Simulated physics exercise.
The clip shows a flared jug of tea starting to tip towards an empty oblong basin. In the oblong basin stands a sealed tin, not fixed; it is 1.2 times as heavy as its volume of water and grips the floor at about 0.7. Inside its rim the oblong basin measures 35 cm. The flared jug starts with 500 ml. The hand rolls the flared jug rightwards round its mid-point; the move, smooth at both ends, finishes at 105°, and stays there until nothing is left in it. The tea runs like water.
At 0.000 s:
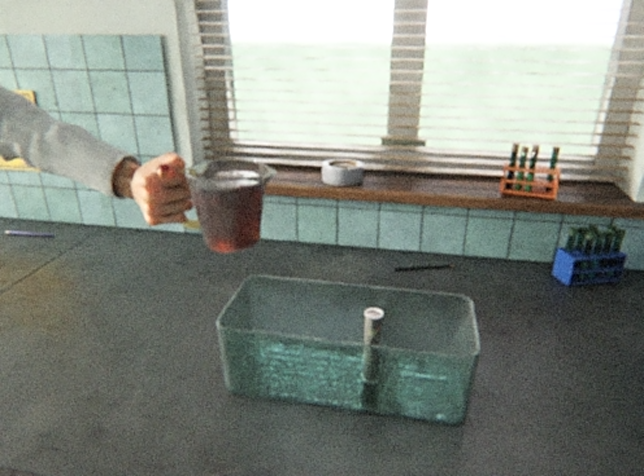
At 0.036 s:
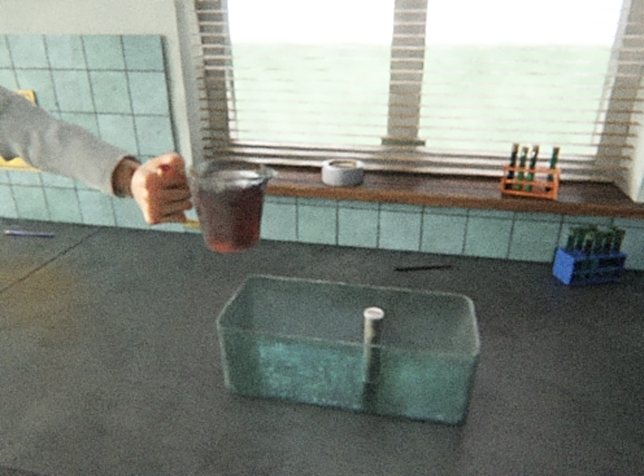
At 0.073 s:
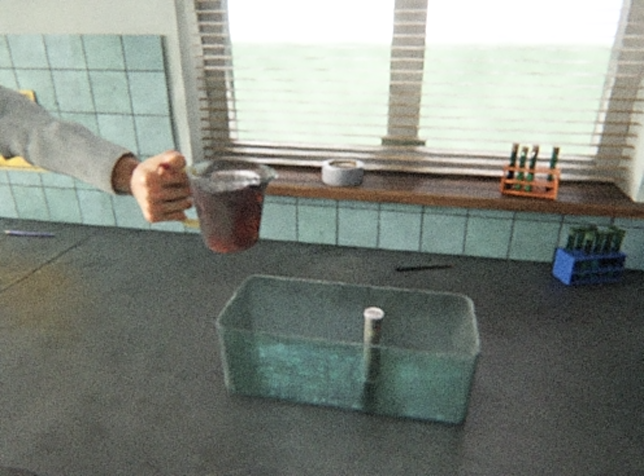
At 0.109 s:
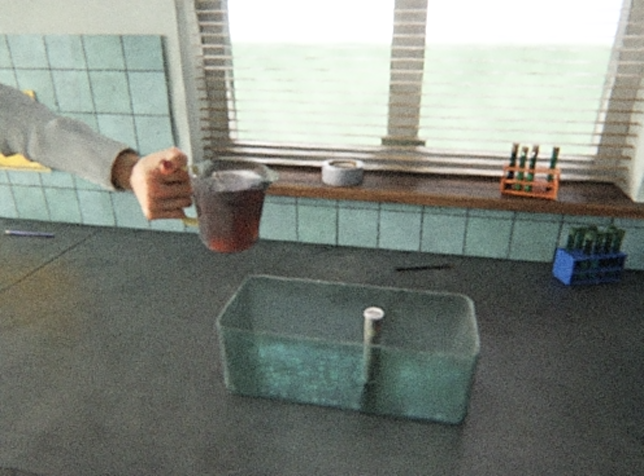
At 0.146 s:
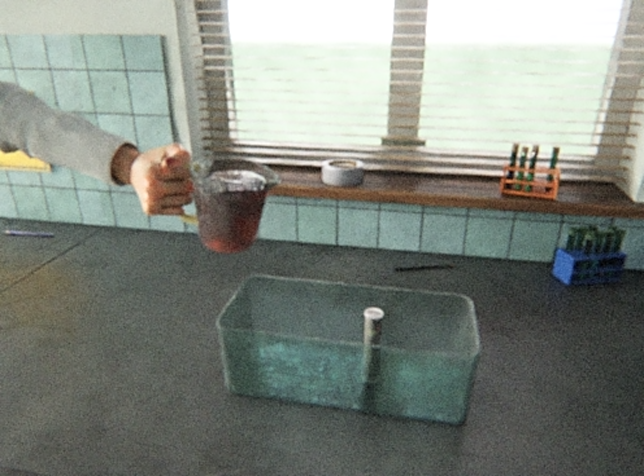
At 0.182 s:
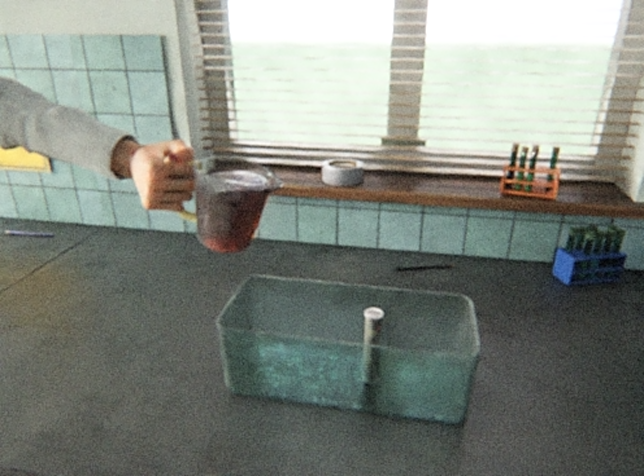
A hand in a grey sleeve reaches in from the left, holding a clear flared jug of reddish-brown tea above a dark worktop, seen from slightly above. Below it sits a greenish, see-through oblong basin with a slim upright tin inside, before a tiled wall, a blinded window and racks of tubes at right. The hand slowly tilts the jug slightly rightwards while the view stays still.
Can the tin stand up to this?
The tin remains upright.
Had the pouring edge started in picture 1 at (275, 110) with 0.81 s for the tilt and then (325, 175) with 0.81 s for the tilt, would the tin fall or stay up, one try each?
First it remains upright; then it falls.
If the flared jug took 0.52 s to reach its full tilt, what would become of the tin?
The tin stays up.
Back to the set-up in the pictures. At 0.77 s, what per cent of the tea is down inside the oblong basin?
Some 68 per cent.
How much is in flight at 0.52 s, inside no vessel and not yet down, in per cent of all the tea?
Near 26 in a hundred.
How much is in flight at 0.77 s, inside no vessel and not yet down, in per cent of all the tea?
About 18 per cent.
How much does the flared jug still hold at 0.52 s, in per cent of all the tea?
About 68 per cent.
Then, 0.52 s in, the tilt is 75° and 68 per cent is still to pour; the tin stands where it began.
Then, 0.77 s in, the tilt is 104° and 14 per cent is still to pour; the tin stands where it began.
Then, 1.03 s in, the tilt is 105° and 0 per cent is still to pour; the tin stands where it began.
Then, 1.31 s in, the tilt is 105° and 0 per cent is still to pour; the tin stands where it began.
Finally, the tin stands where it began.
